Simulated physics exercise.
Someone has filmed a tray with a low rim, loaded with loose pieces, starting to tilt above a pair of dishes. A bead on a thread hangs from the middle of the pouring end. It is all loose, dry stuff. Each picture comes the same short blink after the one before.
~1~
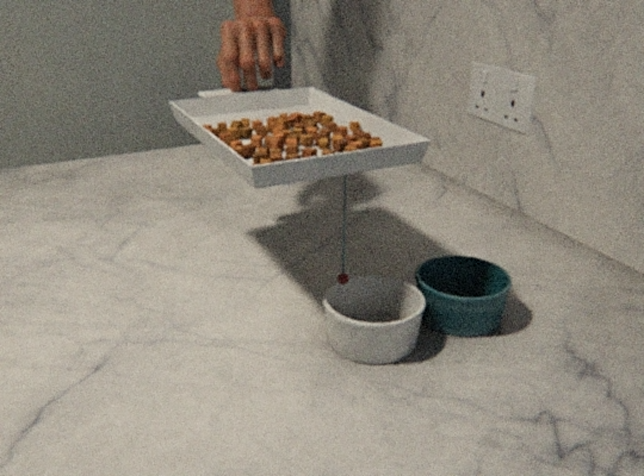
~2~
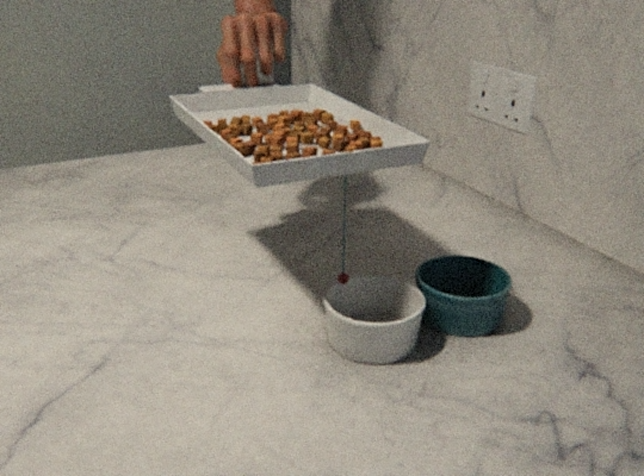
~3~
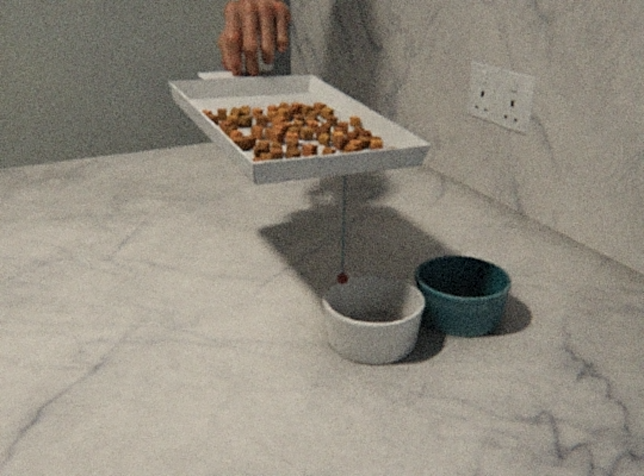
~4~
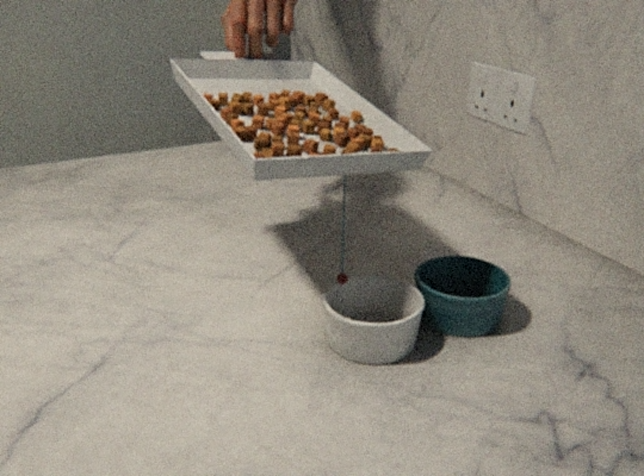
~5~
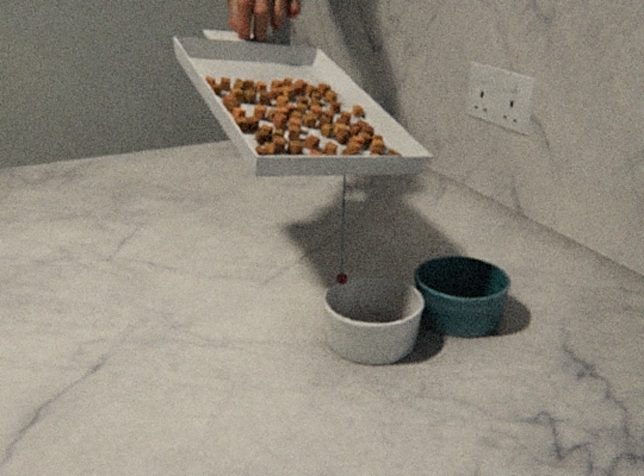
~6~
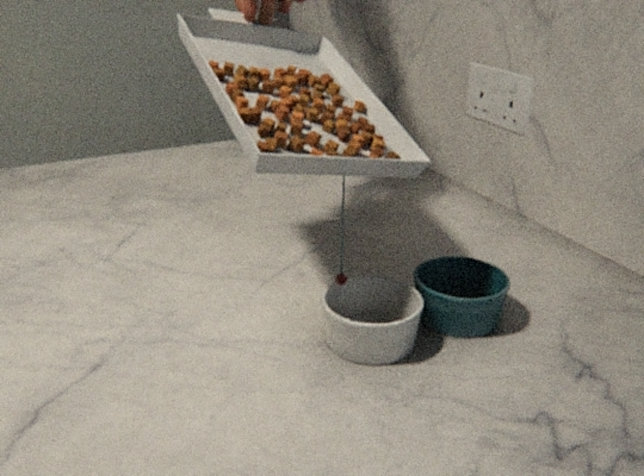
A hand held a white tray of small brown cubes above a white dish and a teal one, then raised the back end steadily, tilting the tray toward its front right corner.
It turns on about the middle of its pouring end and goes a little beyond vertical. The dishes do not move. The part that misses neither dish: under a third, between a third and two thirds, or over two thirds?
In the dishes lies from one third to two thirds of it.
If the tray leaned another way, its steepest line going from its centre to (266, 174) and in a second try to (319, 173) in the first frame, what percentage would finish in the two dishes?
In turn 0 and 10 in a hundred.
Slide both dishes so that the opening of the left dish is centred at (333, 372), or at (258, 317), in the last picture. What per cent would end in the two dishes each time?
Near 10 % and 10 %.
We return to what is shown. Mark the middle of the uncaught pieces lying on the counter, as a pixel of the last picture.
Near (462, 371).
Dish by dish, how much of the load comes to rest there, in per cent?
Left dish: 20 %, right dish: 30 %.
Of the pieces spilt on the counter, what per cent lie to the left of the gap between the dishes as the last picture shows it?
It comes to 30 per cent or so.
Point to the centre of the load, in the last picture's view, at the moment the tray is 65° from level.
Close to (371, 132).
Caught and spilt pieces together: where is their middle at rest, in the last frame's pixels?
At about (430, 322).
Just after the last frame, tray tipped steeply; every one on the tray.
A moment on, tray tipped past a quarter turn; almost all on the tray; just a few in the right dish.
Further on, tray tipped past a quarter turn; roughly a quarter in the left dish; roughly a third in the right dish; roughly half outside both; just a few in the air.
When it is over, tray tipped past a quarter turn; roughly a quarter in the left dish; roughly a third in the right dish; roughly half outside both; just a few in the air.
